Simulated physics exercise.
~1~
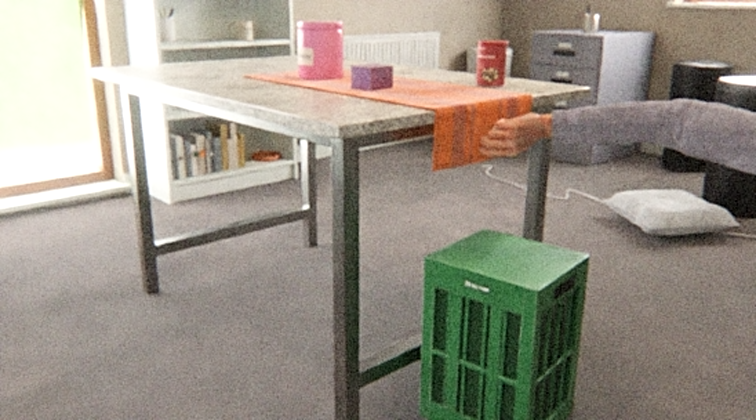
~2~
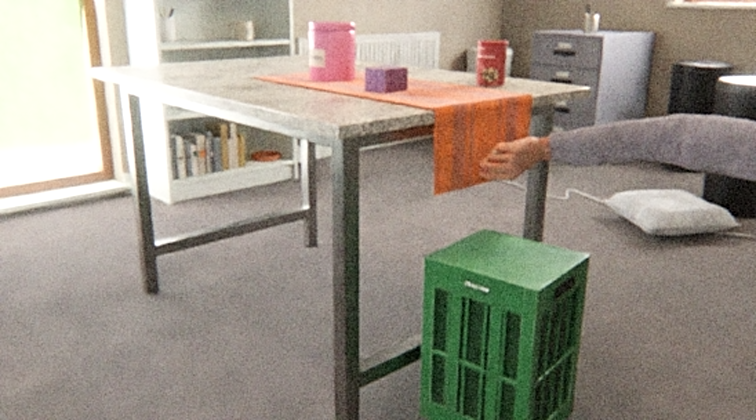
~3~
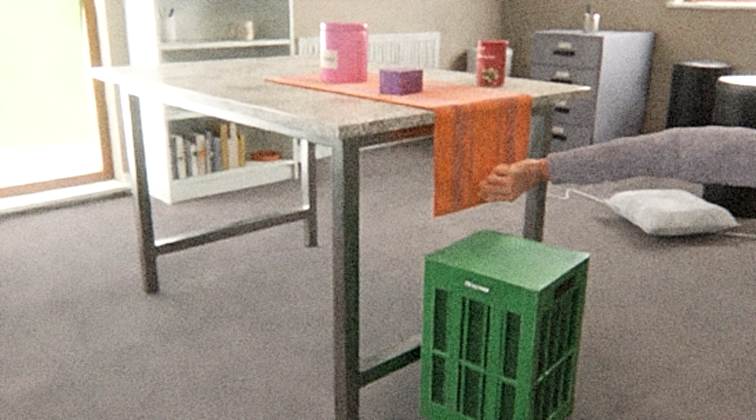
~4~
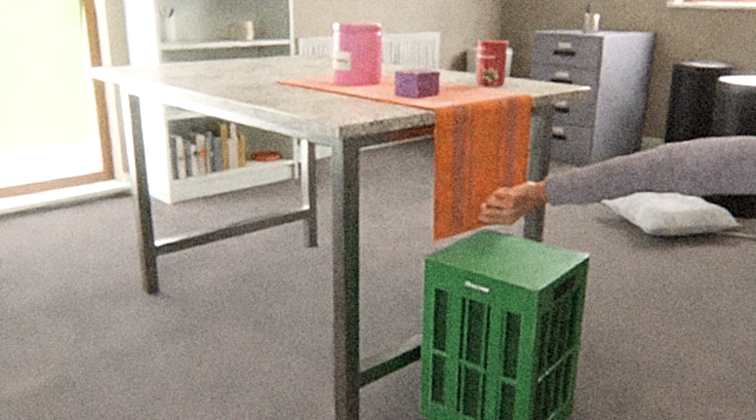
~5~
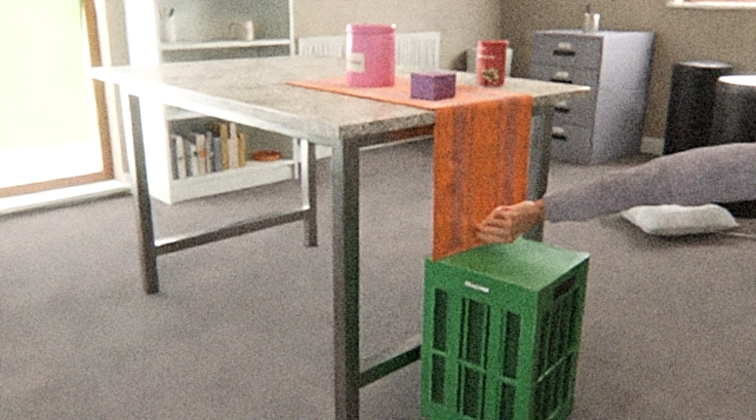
In a carpeted room, a hand drawing an orange scarf down onto a green crate, pink canister and purple block sliding along.
